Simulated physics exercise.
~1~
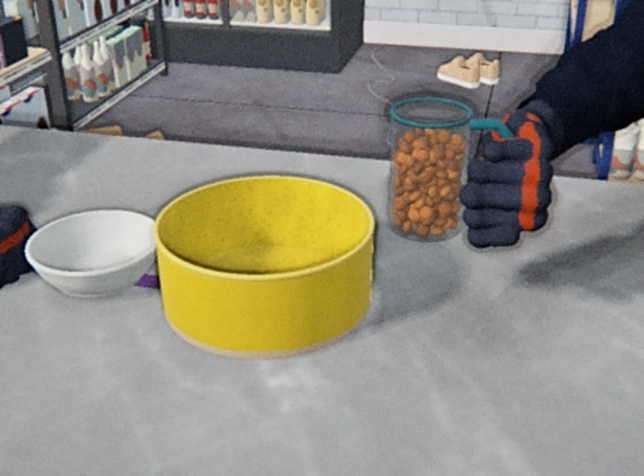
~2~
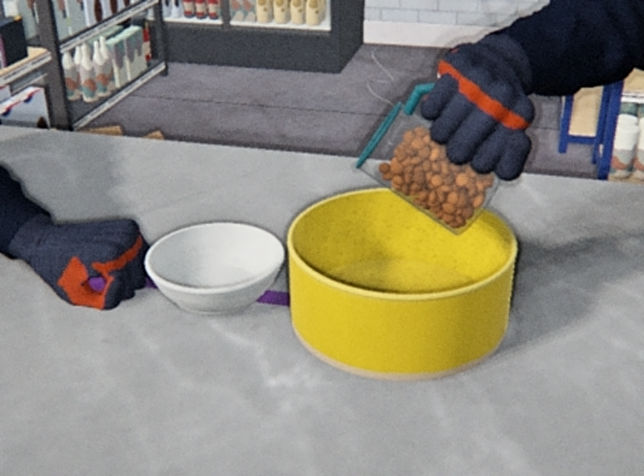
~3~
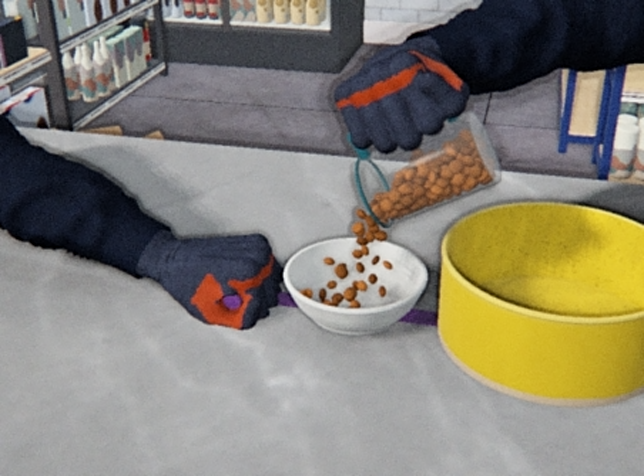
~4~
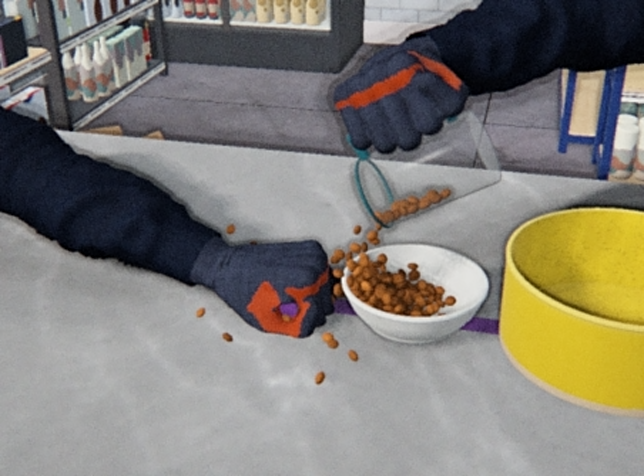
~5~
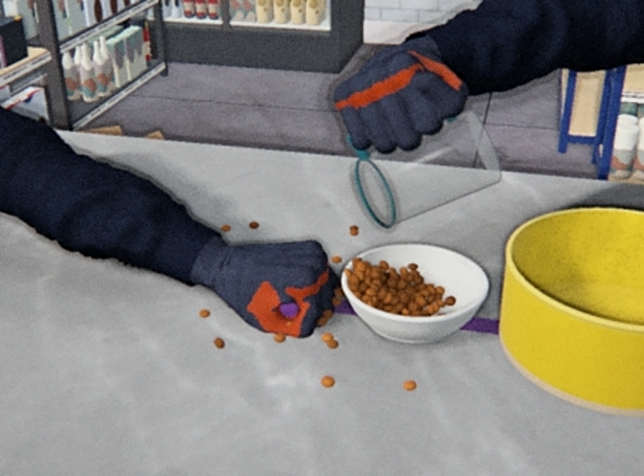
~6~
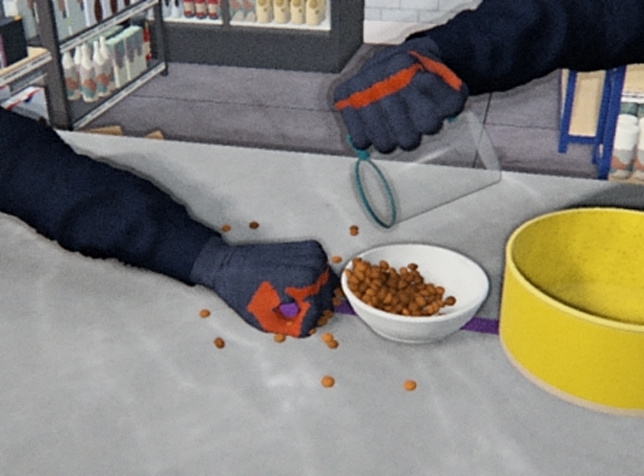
The video shows a gloved hand drawing a joined white bowl and yellow pot rightward while another gloved hand tips a clear cup of brown kibble, pouring it out until the cup is empty, with most pieces in the bowl, some scattered on the table and none visible in the pot.
